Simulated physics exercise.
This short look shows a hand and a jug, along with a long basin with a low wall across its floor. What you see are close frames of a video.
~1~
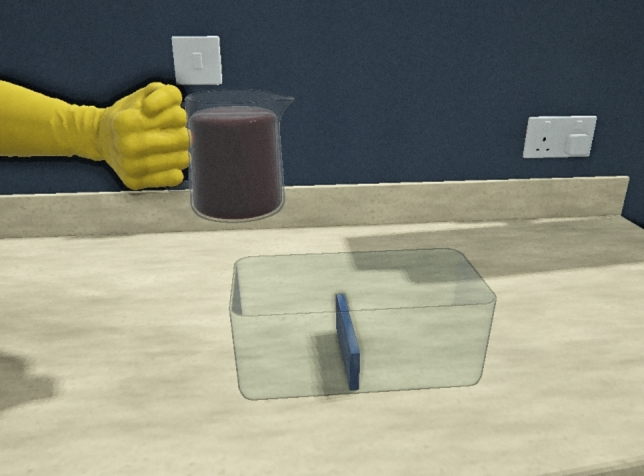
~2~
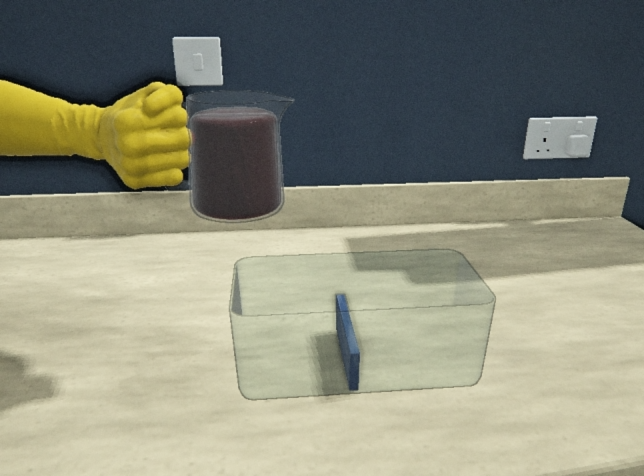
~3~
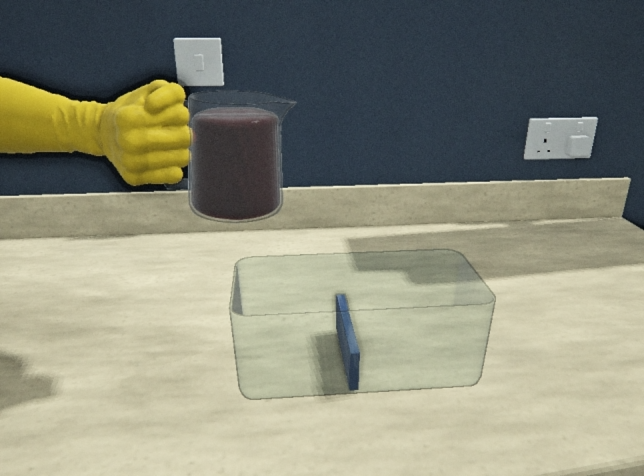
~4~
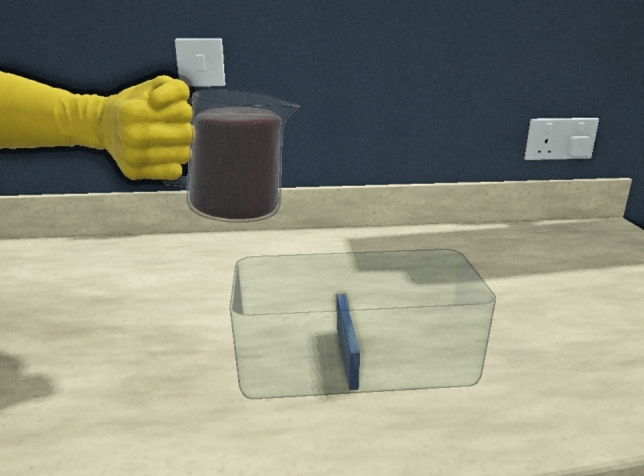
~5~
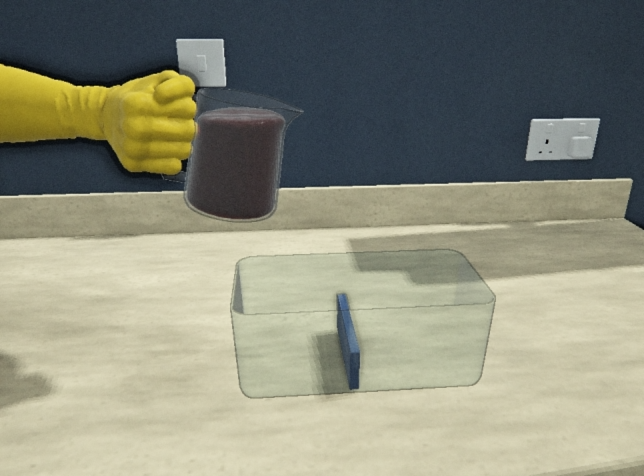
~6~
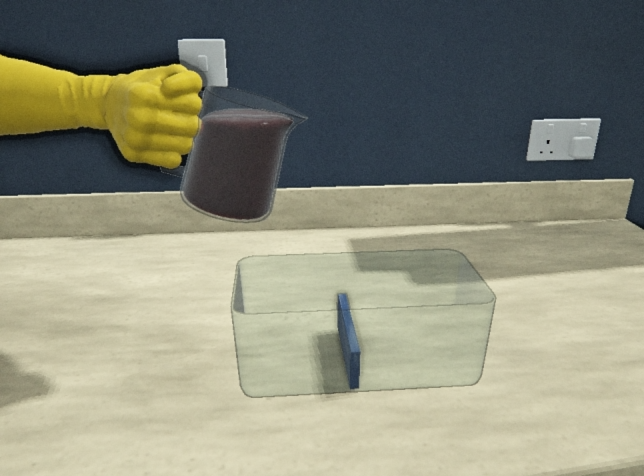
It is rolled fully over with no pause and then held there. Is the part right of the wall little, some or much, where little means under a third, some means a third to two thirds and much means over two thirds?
Much.
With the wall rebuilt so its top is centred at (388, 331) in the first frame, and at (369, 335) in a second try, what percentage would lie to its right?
First try close to 5 percent, second try close to 45 percent.
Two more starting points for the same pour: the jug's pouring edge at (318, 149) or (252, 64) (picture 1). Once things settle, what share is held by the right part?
About 85 per cent, then about 25 per cent.
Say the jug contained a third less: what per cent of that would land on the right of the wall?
65 per cent.
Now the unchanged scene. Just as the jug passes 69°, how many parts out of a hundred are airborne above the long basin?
Close to 15 in a hundred.
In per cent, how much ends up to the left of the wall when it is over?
20 %.
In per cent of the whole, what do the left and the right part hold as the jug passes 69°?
Roughly 0 per cent on the left, roughly 5 per cent on the right.
A moment on, the jug is tipped part way and 82 per cent is still to pour, 0 is left of the wall and 4 right of it.
Next, the jug is tipped on its side and 36 per cent is still to pour, 1 is left of the wall and 40 right of it.
Then the jug is tipped right over and 9 per cent is still to pour, 8 is left of the wall and 76 right of it.
Later the jug is tipped right over and 1 per cent is still to pour, 17 is left of the wall and 79 right of it.
In the end 20 per cent lies left of the wall, 79 right of it and 1 outside.
